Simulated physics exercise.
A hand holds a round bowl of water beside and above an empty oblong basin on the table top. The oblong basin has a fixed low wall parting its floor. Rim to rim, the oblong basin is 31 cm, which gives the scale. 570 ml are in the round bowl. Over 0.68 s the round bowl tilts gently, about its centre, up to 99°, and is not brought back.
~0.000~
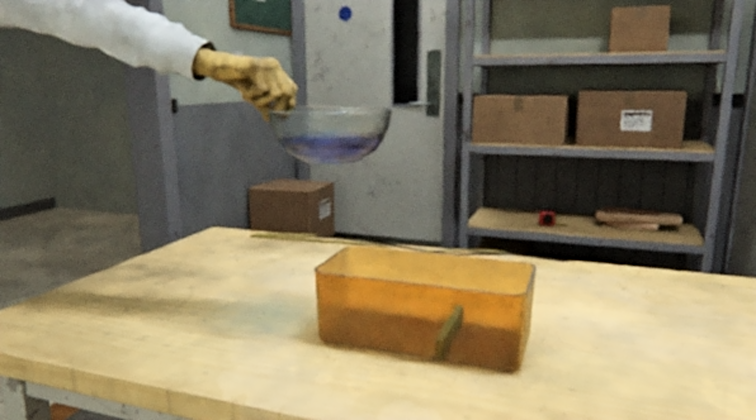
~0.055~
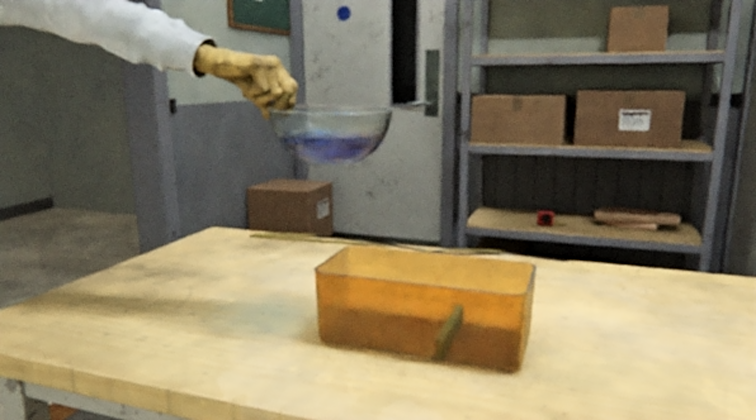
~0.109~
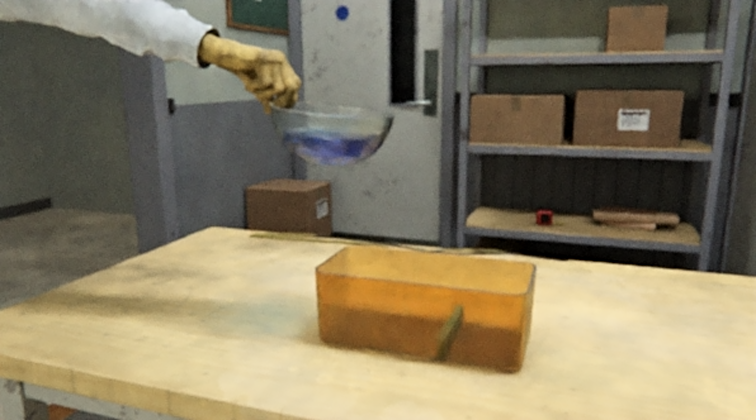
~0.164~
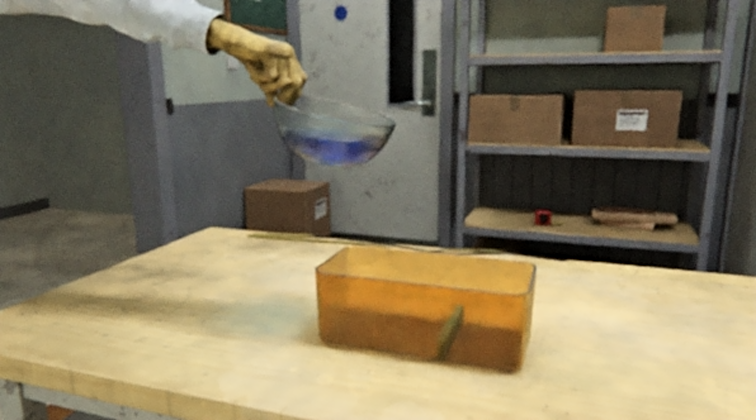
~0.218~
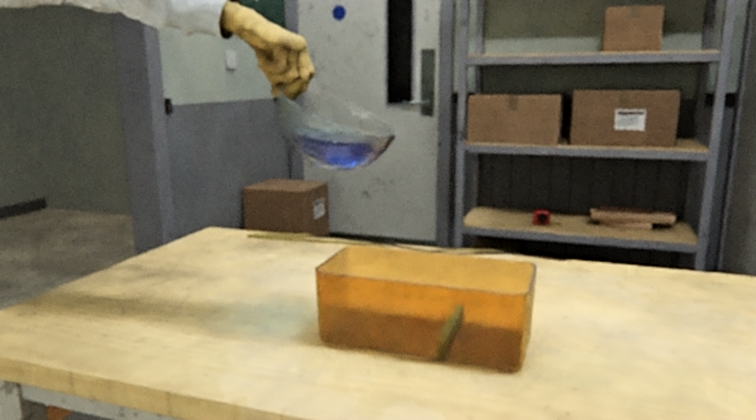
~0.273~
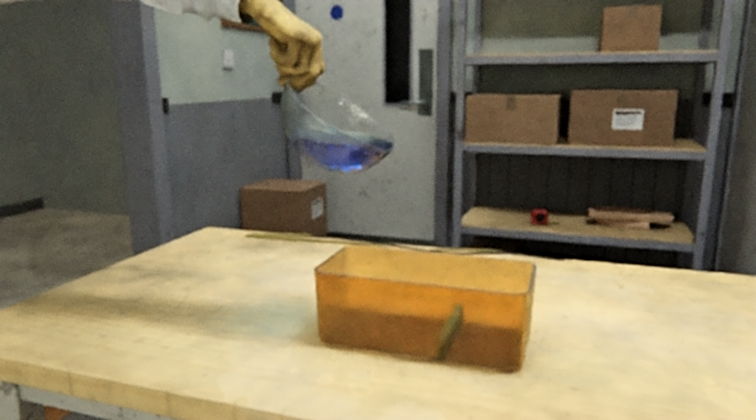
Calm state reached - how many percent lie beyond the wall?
16 percent, roughly.
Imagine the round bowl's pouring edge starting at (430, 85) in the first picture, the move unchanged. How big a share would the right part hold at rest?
It would then come to around 50 percent.
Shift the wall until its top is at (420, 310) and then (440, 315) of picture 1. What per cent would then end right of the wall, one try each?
The first try gives 40 percent and the second 10 percent.
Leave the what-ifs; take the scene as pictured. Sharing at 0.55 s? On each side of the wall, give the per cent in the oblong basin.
I'd say some 26 in a hundred on the left and 0 on the right.
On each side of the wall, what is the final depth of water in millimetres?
Left part: About 16 mm; right part: About 6 mm.
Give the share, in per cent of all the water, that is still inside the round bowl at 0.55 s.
14 %.
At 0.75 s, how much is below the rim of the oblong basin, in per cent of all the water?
Value: Approx. 82 %.
After 0.55 s the tilt is 90° and 14 per cent is still to pour, 26 is left of the wall and 0 right of it.
After 0.75 s the tilt is 99° and 1 per cent is still to pour, 77 is left of the wall and 6 right of it.
After 0.95 s the tilt is 99° and 0 per cent is still to pour, 77 is left of the wall and 16 right of it.
After 1.18 s the tilt is 99° and 0 per cent is still to pour, 77 is left of the wall and 16 right of it.
In the end 77 per cent lies left of the wall, 16 right of it and 6 outside.
